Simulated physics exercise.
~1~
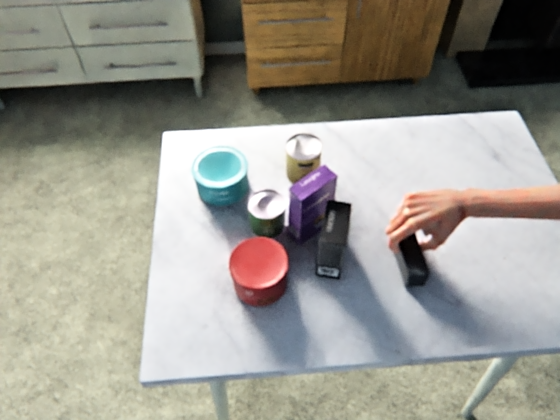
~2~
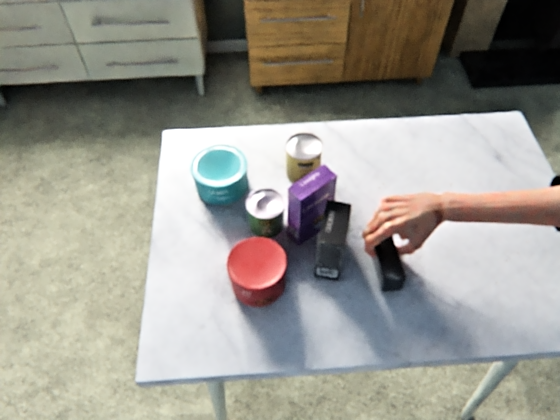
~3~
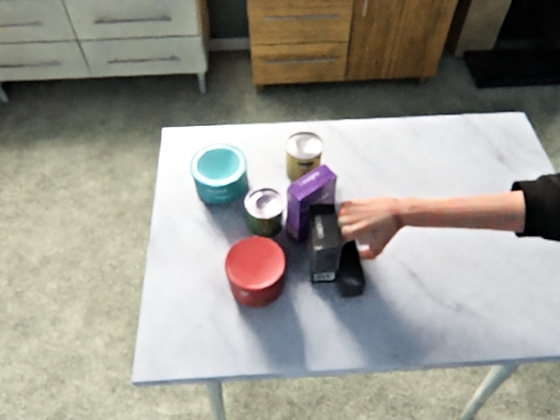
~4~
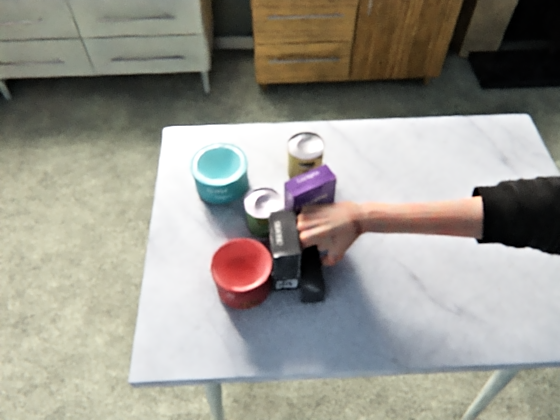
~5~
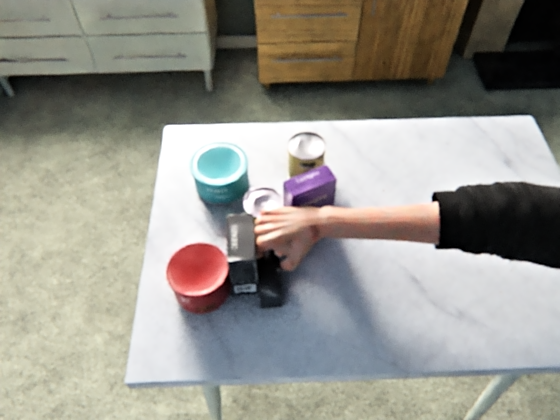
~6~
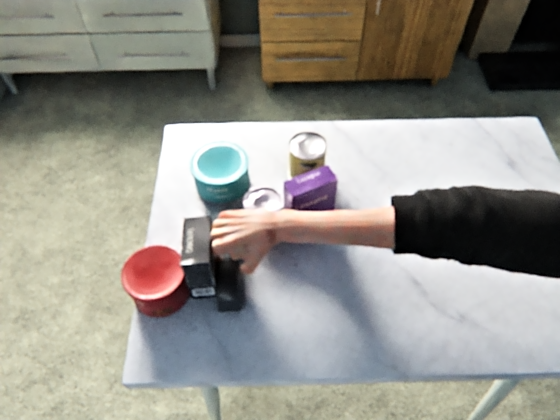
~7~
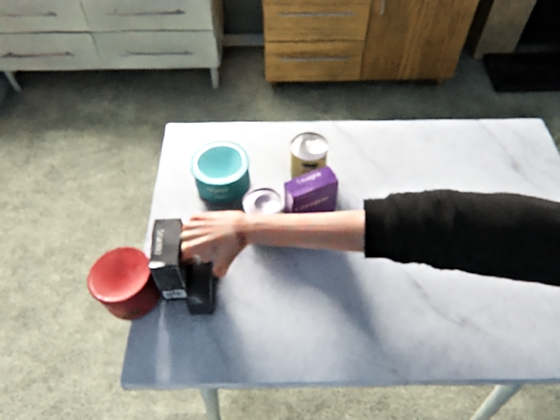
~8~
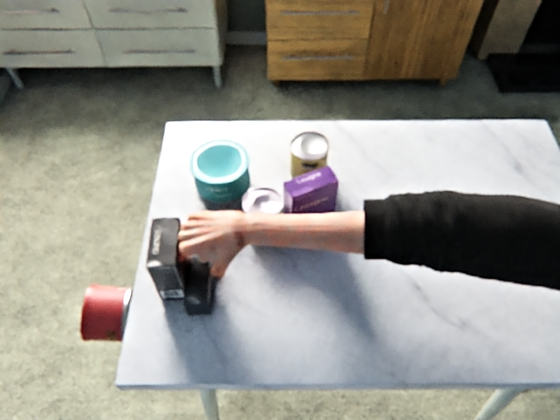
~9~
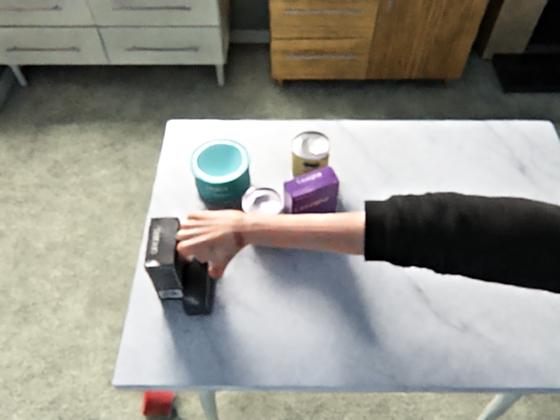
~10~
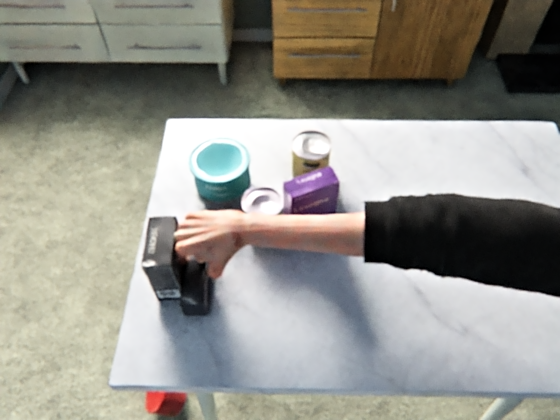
A hand reaches in from the right over a pale marbled table, seen from above in a room with drawers behind, and holds a small dark block. Near the table's left end stand a turquoise tub, a yellow tin, a green tin, a purple packet, an upright black packet and a red tub. The hand slides the block left until it meets the black packet, which then pushes the red tub along. The red tub tips over the left edge and drops to the floor. The hand stops, leaving the black packet upright near the edge and the others standing.
